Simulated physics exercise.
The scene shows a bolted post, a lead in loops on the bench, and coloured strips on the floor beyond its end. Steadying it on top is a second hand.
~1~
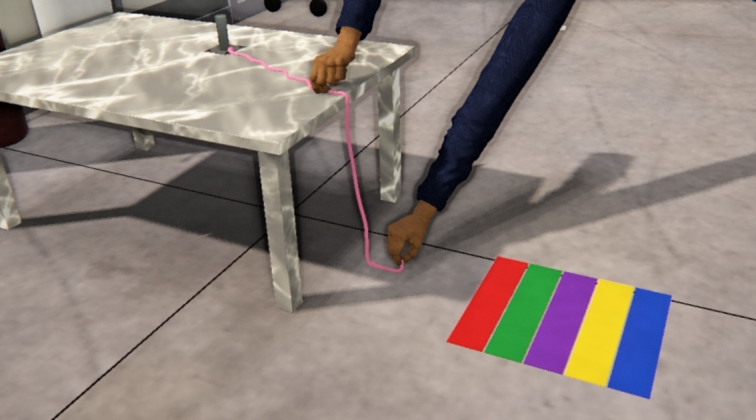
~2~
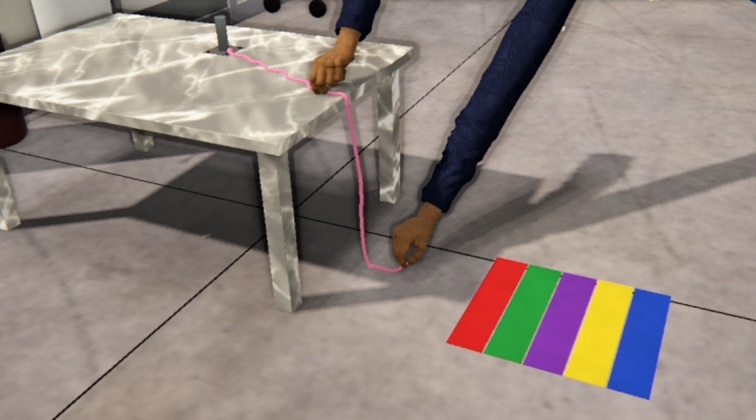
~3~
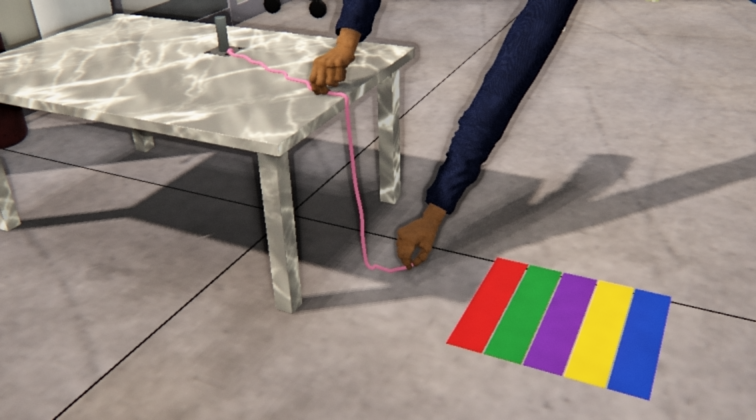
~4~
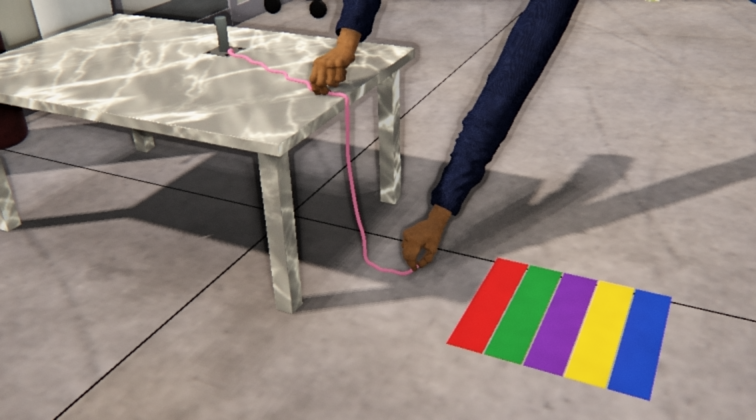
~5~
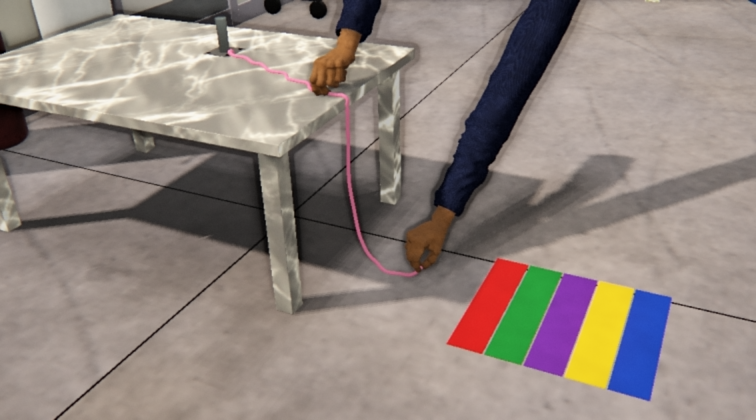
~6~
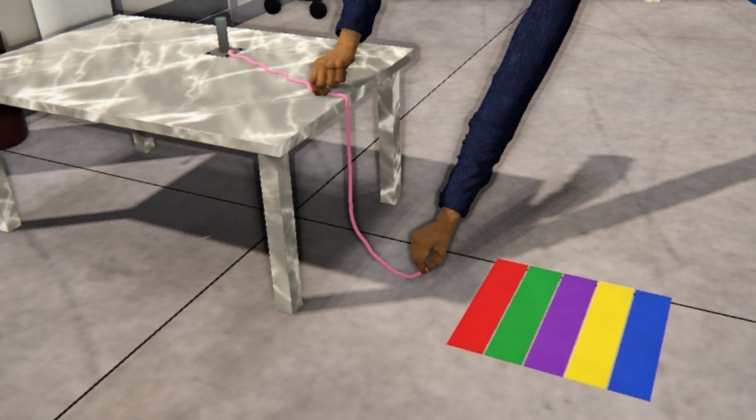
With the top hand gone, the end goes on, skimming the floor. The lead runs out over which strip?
The green one.
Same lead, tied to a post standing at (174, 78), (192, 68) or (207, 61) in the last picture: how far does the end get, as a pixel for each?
Approximate pixels in order: (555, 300), (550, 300), (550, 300).
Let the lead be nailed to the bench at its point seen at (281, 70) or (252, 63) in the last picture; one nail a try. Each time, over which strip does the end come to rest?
In order: Green, then green.
Early on, end near (484, 283); over red.
Midway, end near (519, 291); over green.
At the end of the slack, end near (538, 296); over green. It halts on the green strip.
